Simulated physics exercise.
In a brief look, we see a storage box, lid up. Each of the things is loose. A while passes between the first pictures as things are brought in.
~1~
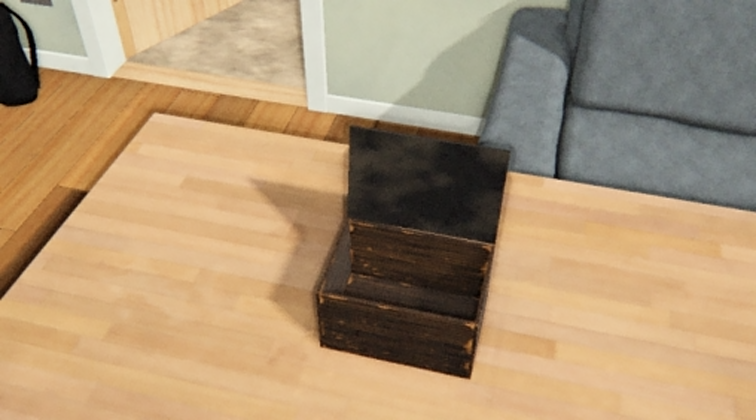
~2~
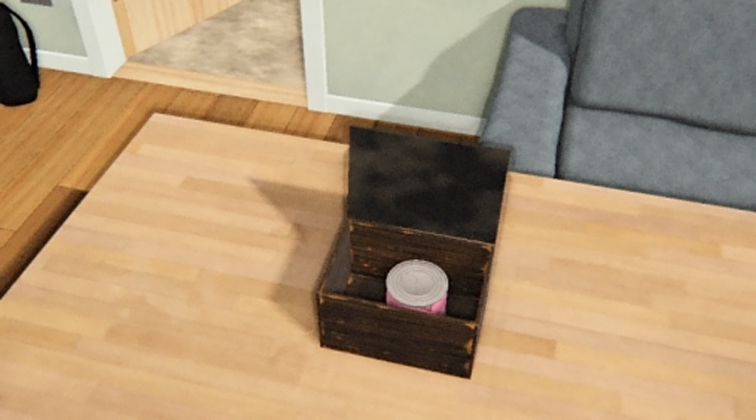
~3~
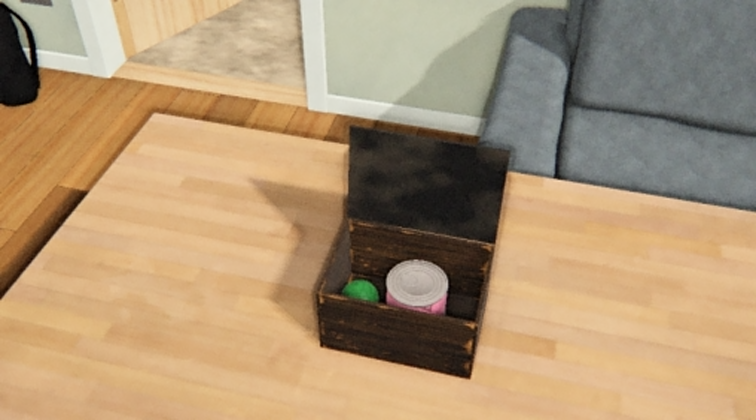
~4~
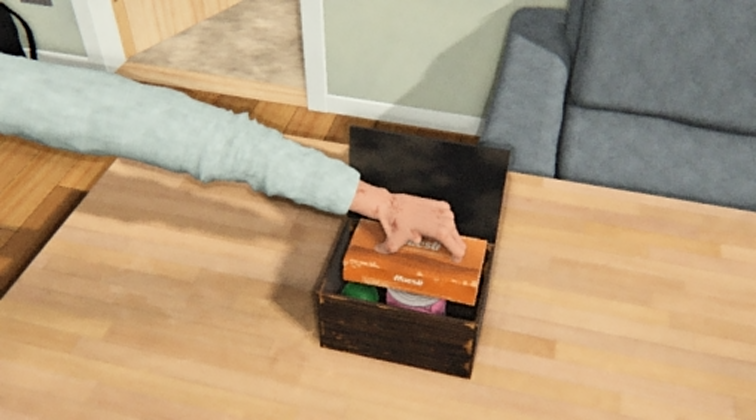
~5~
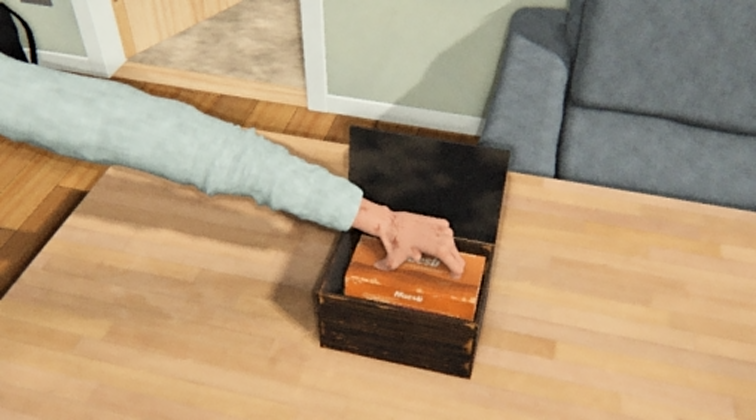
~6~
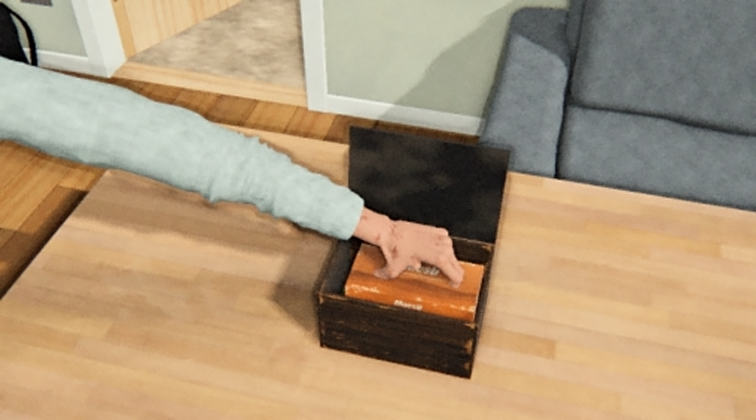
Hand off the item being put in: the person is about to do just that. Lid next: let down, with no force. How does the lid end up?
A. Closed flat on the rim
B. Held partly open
The answer is A.
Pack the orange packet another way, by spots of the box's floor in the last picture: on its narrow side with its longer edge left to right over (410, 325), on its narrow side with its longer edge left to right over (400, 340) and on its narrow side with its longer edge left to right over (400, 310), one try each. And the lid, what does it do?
The first time it is kept open, the next time it is kept open, and the last time it is kept open.
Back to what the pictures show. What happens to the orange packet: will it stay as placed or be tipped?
Simply put, the orange packet remains unturned.
Then, 1.40 s past the last view, lid 72° above the rim.
Then, 2.10 s past the last view, lid 28° above the rim.
Finally, lid shut; all 3 still in place. Final places as the last picture's camera would see them, orange packet near (415, 286).
